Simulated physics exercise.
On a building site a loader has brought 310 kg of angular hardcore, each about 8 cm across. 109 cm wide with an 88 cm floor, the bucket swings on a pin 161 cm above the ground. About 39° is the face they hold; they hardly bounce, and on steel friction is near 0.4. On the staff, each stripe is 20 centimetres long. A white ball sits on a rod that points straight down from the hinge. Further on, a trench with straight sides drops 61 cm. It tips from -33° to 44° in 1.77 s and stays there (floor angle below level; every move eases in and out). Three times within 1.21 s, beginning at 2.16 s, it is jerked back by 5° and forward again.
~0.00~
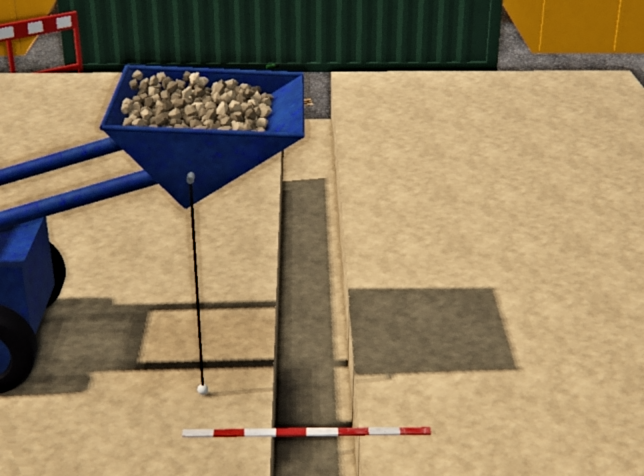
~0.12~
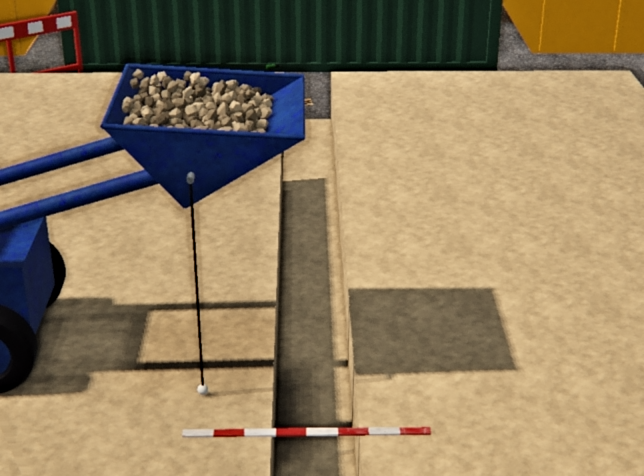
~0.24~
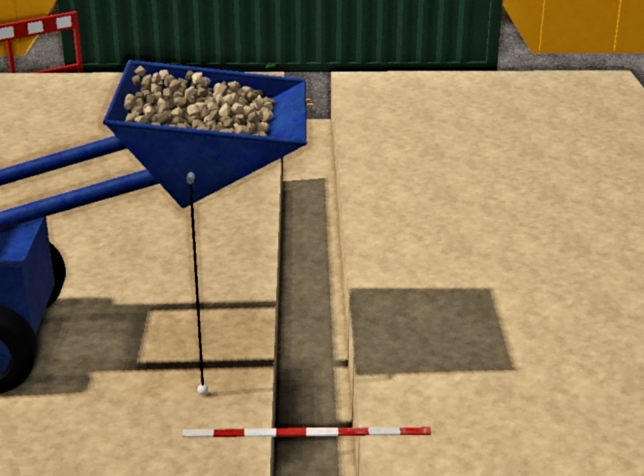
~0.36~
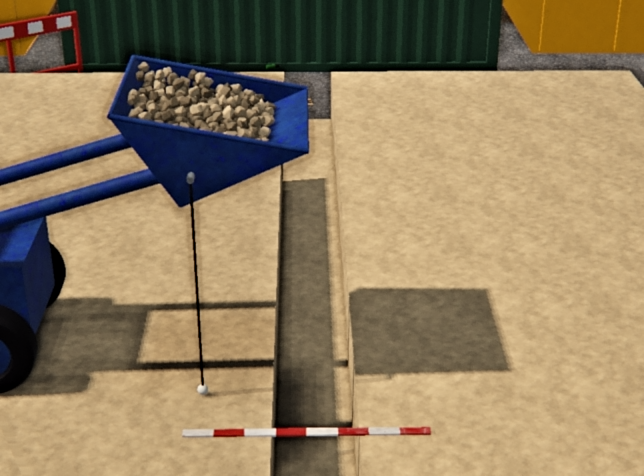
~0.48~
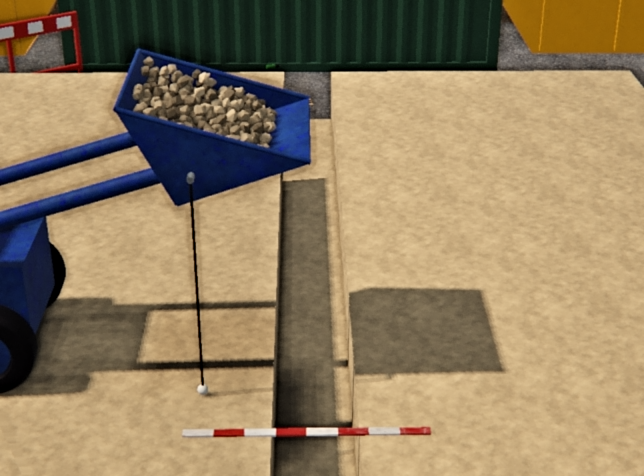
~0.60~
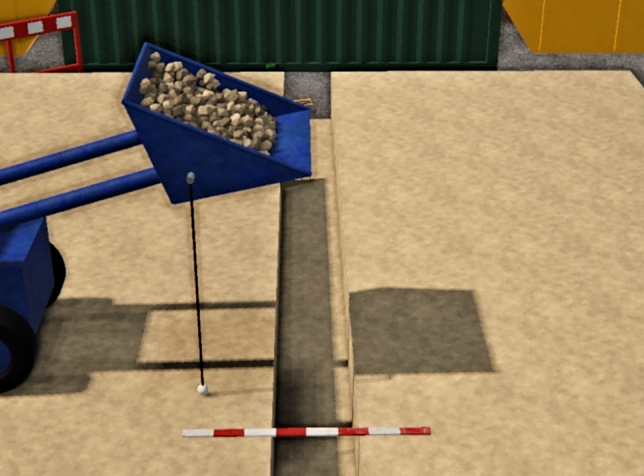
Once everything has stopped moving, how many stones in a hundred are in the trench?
Roughly 85 of every hundred stones are there.
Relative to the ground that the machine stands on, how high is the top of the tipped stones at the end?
Some 10 cm above that level.
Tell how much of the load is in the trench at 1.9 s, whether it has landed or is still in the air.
Some 70 per cent of the load by that point.
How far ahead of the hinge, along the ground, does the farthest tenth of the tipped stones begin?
Around 110 centimetres.
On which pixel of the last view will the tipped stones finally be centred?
Roughly at pixel (326, 402).
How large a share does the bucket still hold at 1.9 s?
About 30% remains inside.
After 1.3 s the floor is at 32°; 99 % in the bucket, 1 % in the trench; the foremost stones are at (286, 195).
After 1.9 s the floor is at 44°; 29 % in the bucket, 1 % short of the trench, 69 % in the trench, 1 % past the trench; the foremost stones are at (351, 341).
After 3.8 s the floor is at 44°; 0 % in the bucket, 87 % in the trench, 13 % past the trench; the foremost stones are at (445, 346).
After 6.4 s the floor is at 44°; 0 % in the bucket, 87 % in the trench, 13 % past the trench; the foremost stones are at (445, 346).
